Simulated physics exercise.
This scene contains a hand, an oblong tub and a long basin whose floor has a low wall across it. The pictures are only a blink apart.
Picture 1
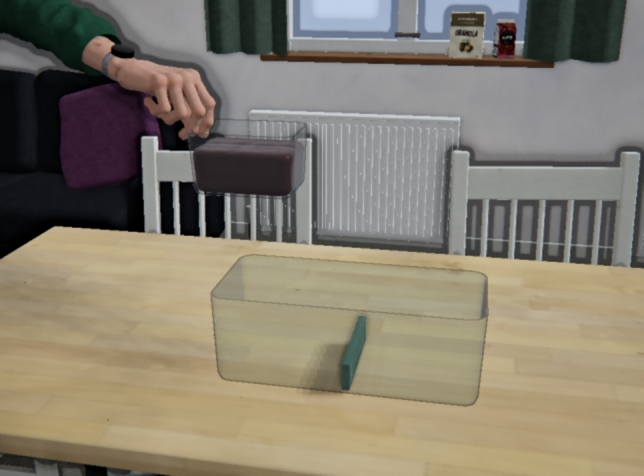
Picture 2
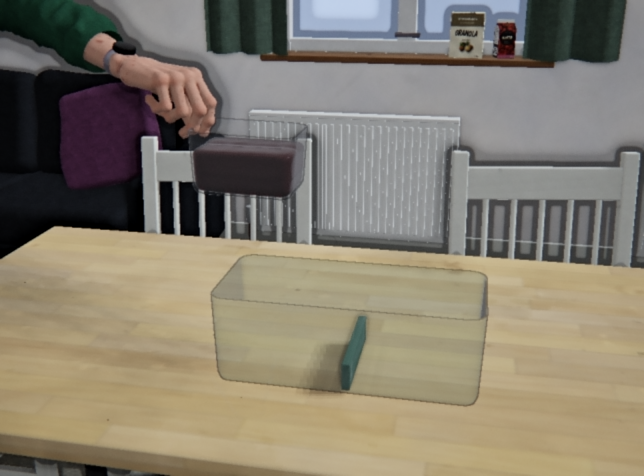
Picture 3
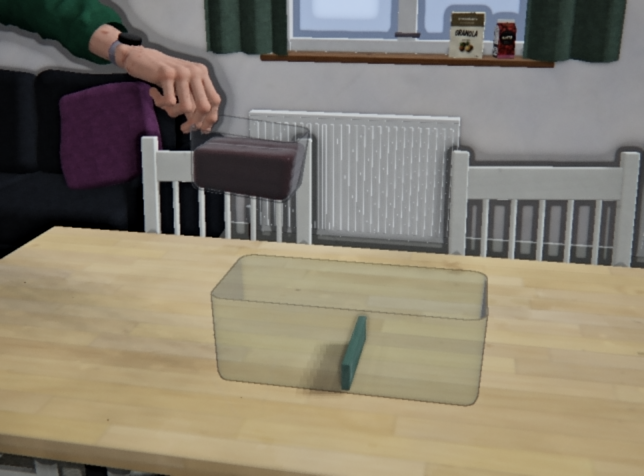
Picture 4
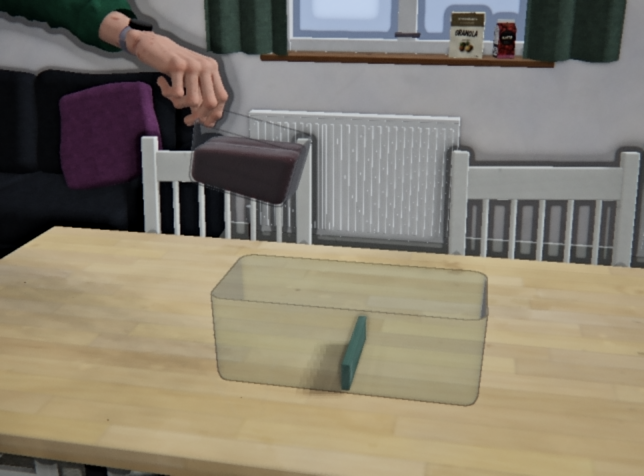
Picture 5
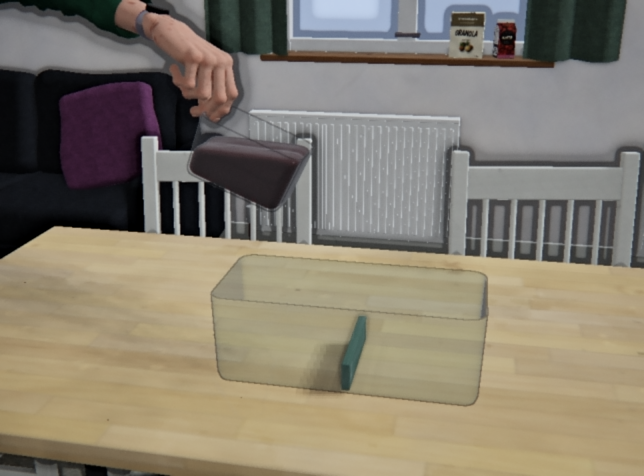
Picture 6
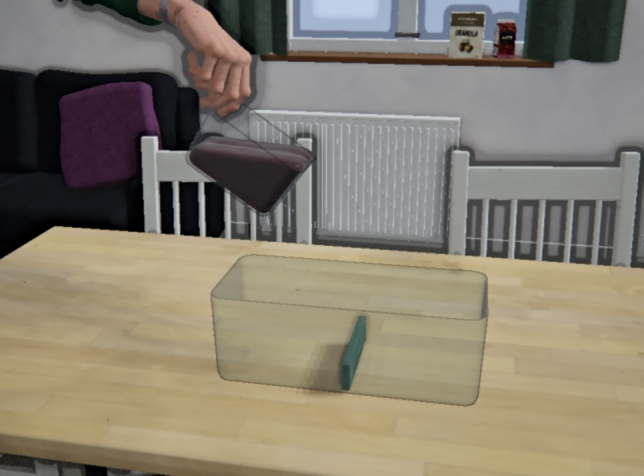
At first, a hand at the upper left holds a small clear tub of dark purplish contents level above a long see-through basin on a wooden table. The hand then shifts right and rises slightly as the tub tilts steadily, its right side dipping into a steep slant.
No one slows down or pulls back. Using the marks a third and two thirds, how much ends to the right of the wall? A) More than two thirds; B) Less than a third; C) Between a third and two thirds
Option C: Between a third and two thirds.
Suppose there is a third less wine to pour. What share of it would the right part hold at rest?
It comes to 15 per cent or so.
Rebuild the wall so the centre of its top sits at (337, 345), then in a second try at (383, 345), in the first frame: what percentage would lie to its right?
It would come to roughly 65 per cent the first time and roughly 10 per cent the second.
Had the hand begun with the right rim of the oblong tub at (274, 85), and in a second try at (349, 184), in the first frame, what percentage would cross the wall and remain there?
Roughly 15 per cent, then roughly 75 per cent.
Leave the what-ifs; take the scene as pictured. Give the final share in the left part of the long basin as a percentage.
I'd say near 55 in a hundred.
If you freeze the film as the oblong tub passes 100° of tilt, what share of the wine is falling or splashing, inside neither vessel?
Somewhere around 45 per cent of it.
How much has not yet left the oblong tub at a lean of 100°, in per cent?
20 per cent, approximately.
A moment on, the oblong tub is tipped right over and 21 per cent is still to pour, 12 is left of the wall and 21 right of it.
Next, the oblong tub is tipped right over and 2 per cent is still to pour, 50 is left of the wall and 42 right of it.
Then the oblong tub is tipped right over and 0 per cent is still to pour, 56 is left of the wall and 42 right of it.
Later the oblong tub is tipped right over and 0 per cent is still to pour, 56 is left of the wall and 43 right of it.
At rest 56 per cent lies left of the wall, 43 right of it and 1 outside.
